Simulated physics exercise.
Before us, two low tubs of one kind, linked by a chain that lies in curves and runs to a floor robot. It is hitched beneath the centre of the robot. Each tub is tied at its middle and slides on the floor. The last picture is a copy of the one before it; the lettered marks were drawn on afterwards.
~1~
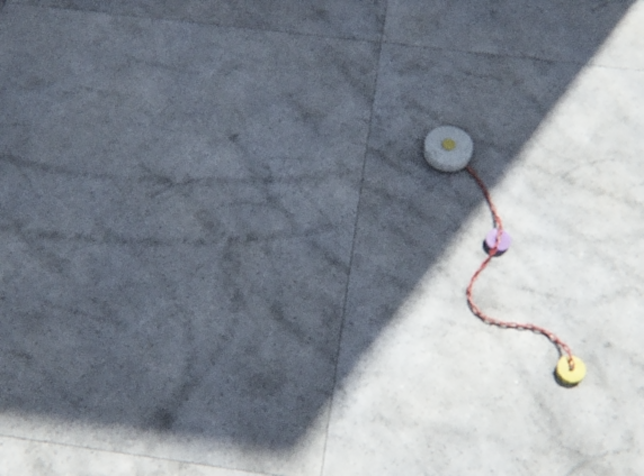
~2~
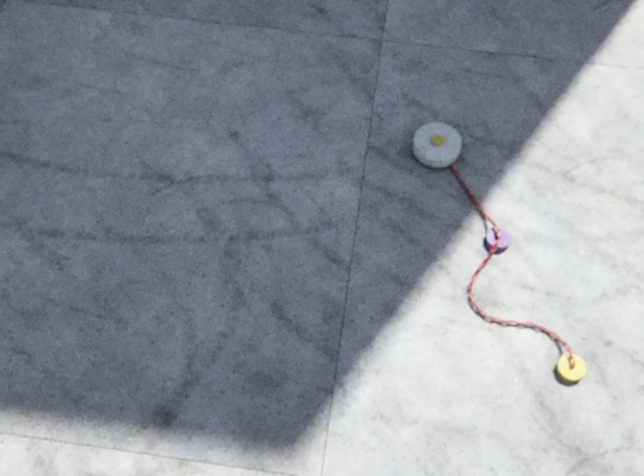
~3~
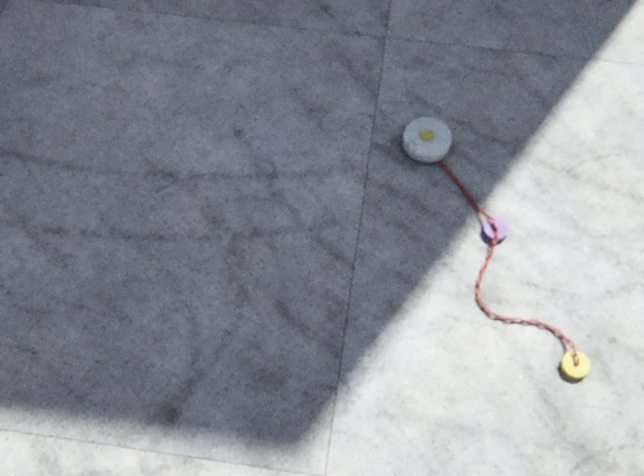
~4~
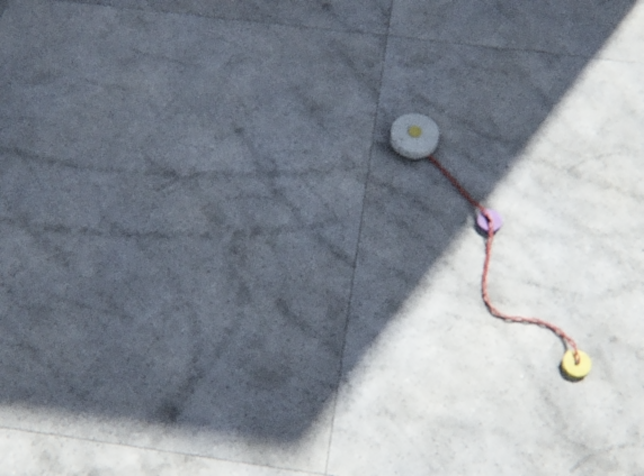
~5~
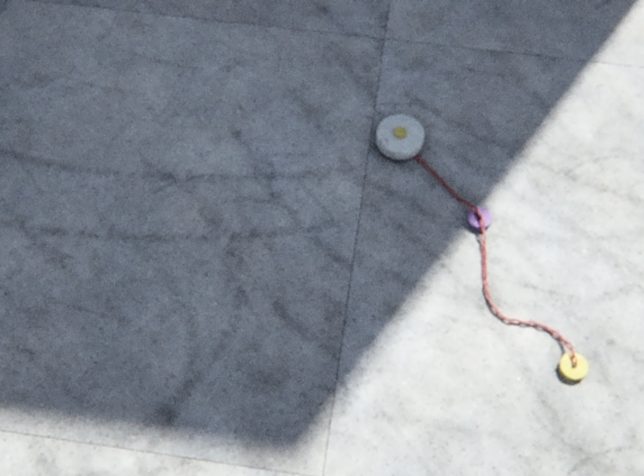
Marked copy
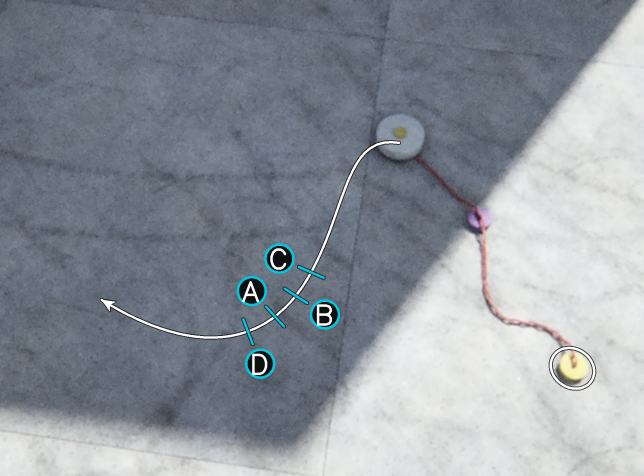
A round white robot slides left across the floor, drawing the nearby purple tub slightly after it.
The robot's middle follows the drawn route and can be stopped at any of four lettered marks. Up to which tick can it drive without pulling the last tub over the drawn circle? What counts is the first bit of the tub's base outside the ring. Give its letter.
D is the last safe stop.
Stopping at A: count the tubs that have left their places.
By then, one.
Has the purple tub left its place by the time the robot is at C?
By then, yes.
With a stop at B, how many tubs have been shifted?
One.
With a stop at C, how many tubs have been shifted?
One.
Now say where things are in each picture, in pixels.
Purple tub (498, 240); robot (448, 150); yellow tub (571, 369), in the first picture.
Robot (437, 146); purple tub (499, 238); yellow tub (571, 367), in the second picture.
Robot (427, 141); purple tub (496, 229); yellow tub (576, 365), in the third picture.
Robot (414, 137); purple tub (490, 221); yellow tub (577, 364), in the fourth picture.
Robot (400, 138); purple tub (480, 218); yellow tub (574, 366), in the fifth picture.
On the marked copy, A at (275, 317); B at (296, 296); C at (311, 272); D at (248, 331); the ring at (572, 368); the route from (399, 143) via (301, 289) to (101, 300).
Taking D. A third of the way, robot (343, 190); yellow tub (574, 366); purple tub (462, 208).
Two thirds of the way, robot (310, 270); yellow tub (574, 366); purple tub (423, 228).
When it is over, robot (247, 328); yellow tub (573, 366); purple tub (371, 290); the ringed tub at the far end is still in its ring.
As for the rest, A is safe but short; B is safe but short; C is safe but short.
